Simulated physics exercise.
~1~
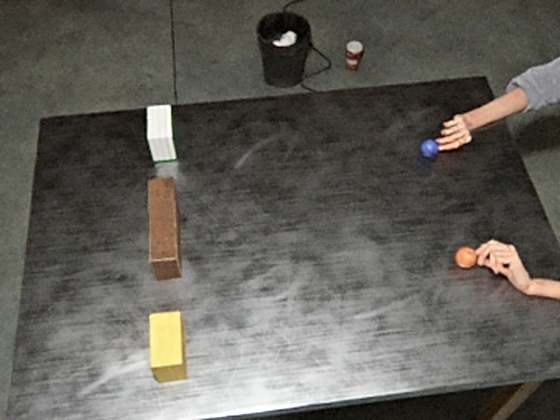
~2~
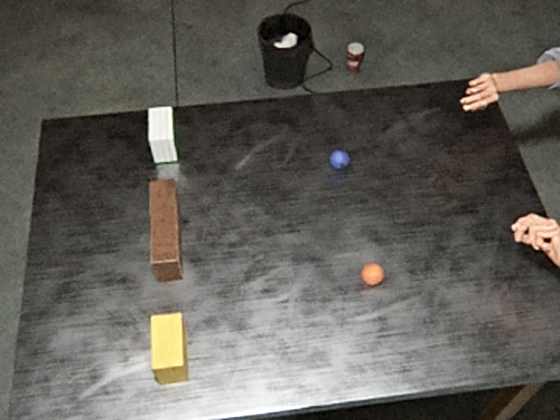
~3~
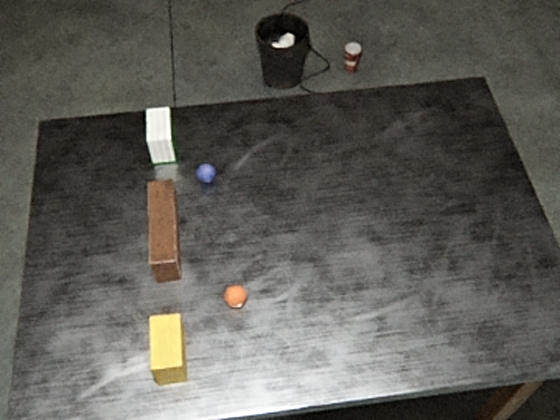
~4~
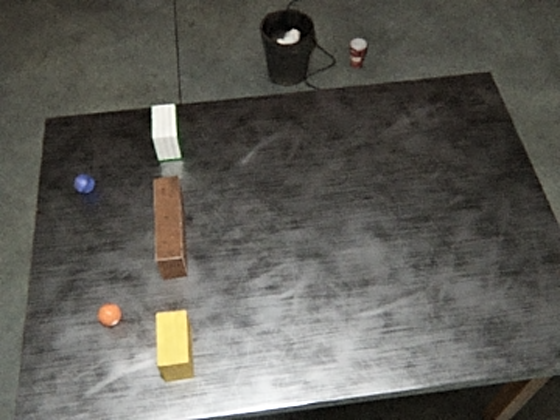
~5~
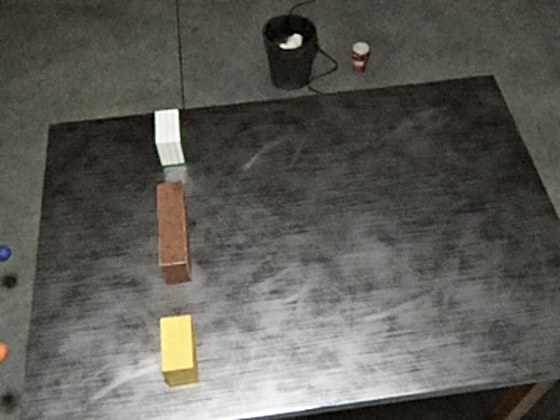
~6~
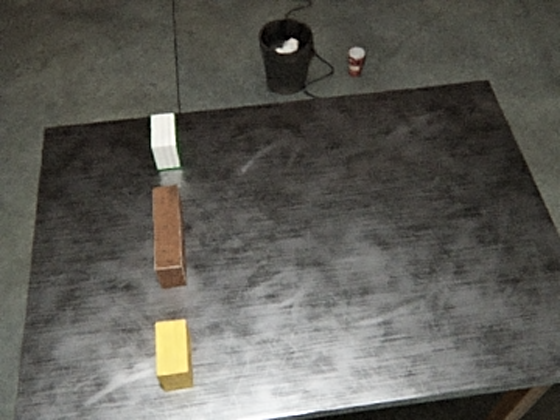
Two hands reach in from the right over a dark, scuffed table, seen from above at a slight angle by a gently swaying camera, one with a blue ball and the other with a round orange tomato. Toward the left stand a white and green book, a brown brick and a yellow block in a spaced row, while a black bin and a small cup sit on the floor beyond. The hands let go and draw back as both round things roll left. The blue ball passes between book and brick, and the orange one between brick and block. Both drop off the left edge and leave view, the row still standing.
